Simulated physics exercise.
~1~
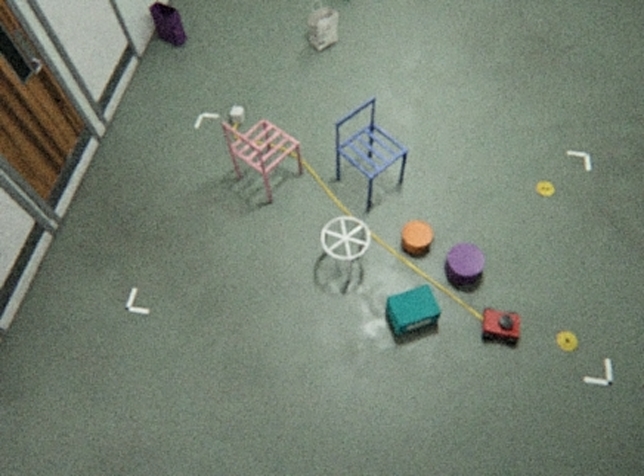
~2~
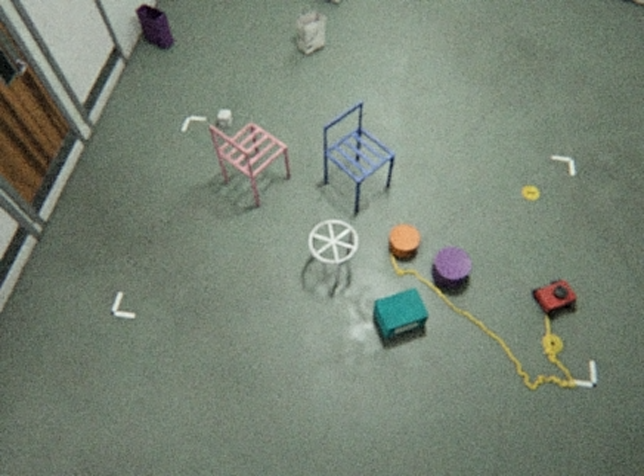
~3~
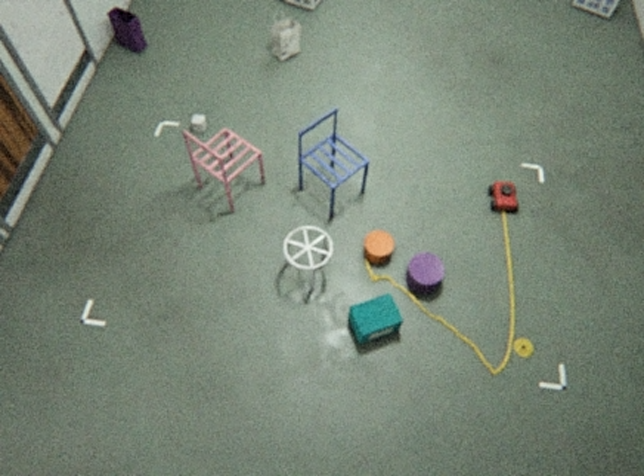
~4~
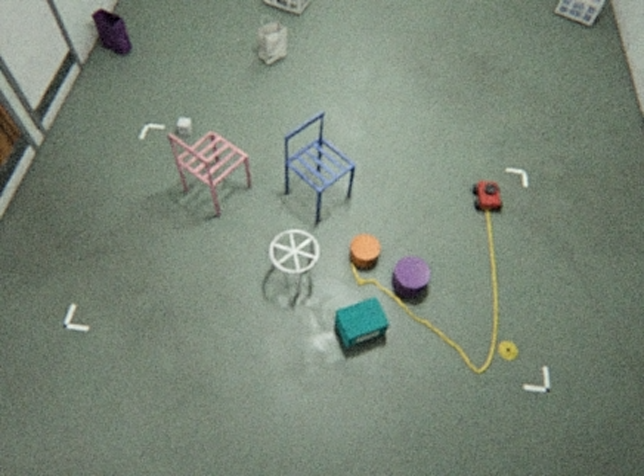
Grey-green floor with chairs, buckets and a stool, a small red cart trailing a yellow cord right, then away, and stopping.
